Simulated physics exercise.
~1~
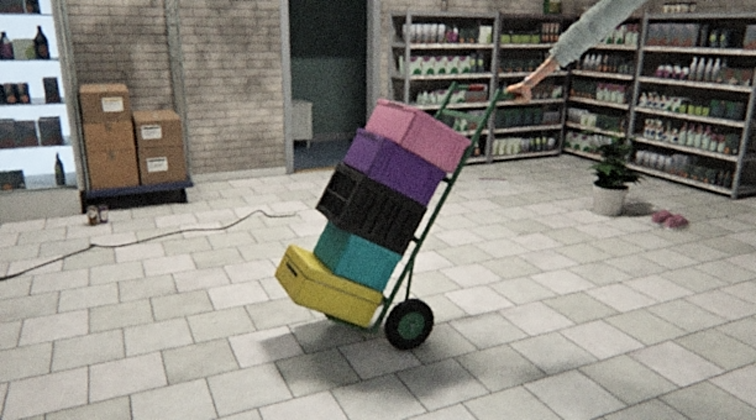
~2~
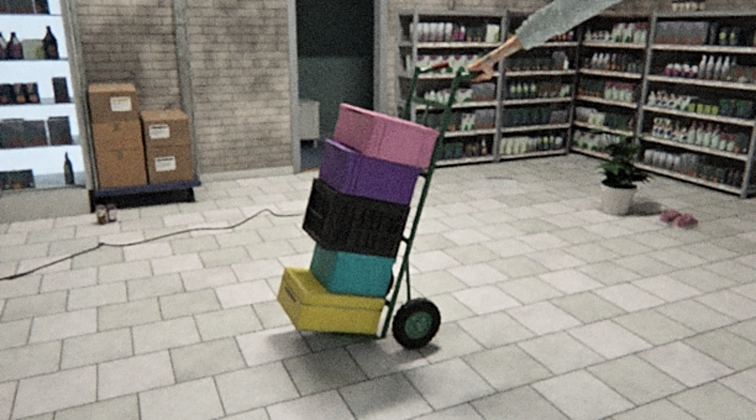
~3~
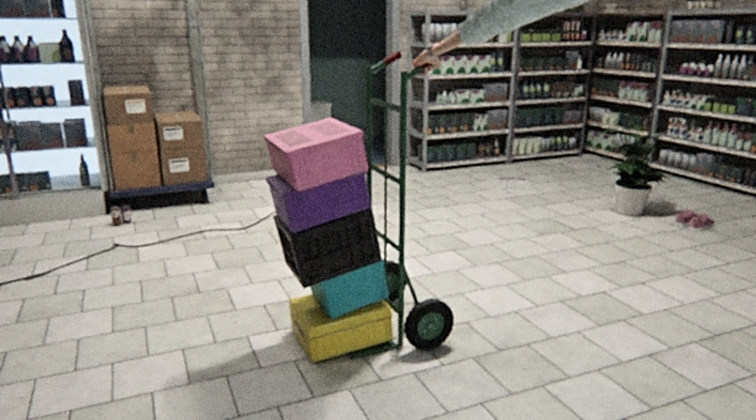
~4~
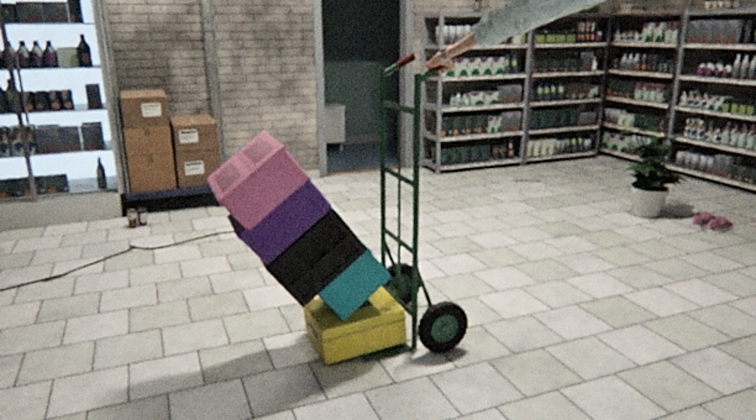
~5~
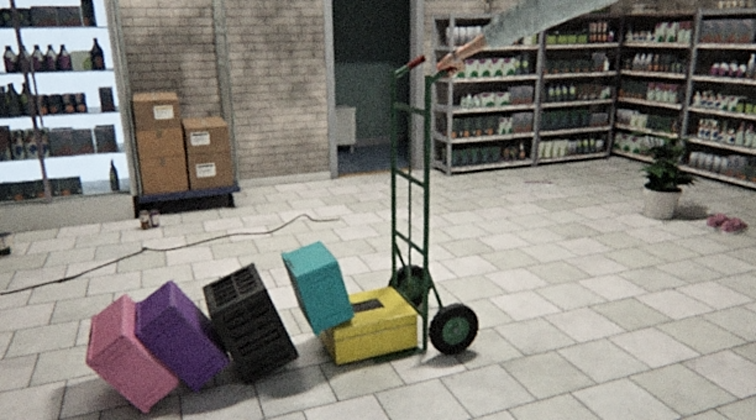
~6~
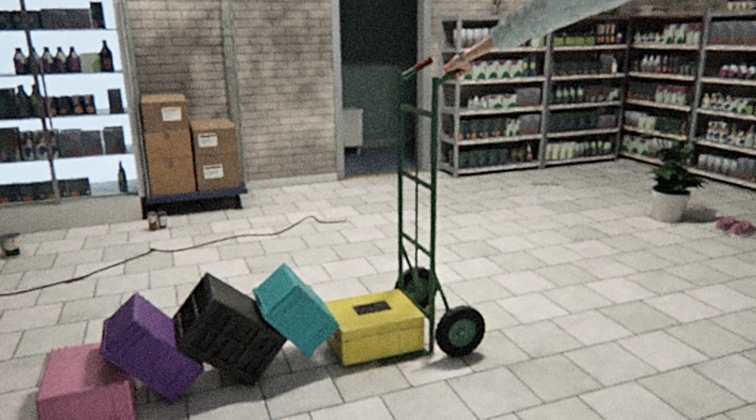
To begin with, a green hand truck leans back in a tiled shop, an arm at its handle, carrying a yellow toolbox, a turquoise tote, a black crate, a purple tote and a pink tote, from bottom to top. The arm swings the truck upright, and the stack above the toolbox starts leaning left. With the truck standing straight, the upper boxes tip farther and topple toward the floor. The pink, purple and black ones land in a row on the left, while the turquoise tote tips over against the toolbox. The yellow toolbox stays in place, and the hand still holds the upright truck.
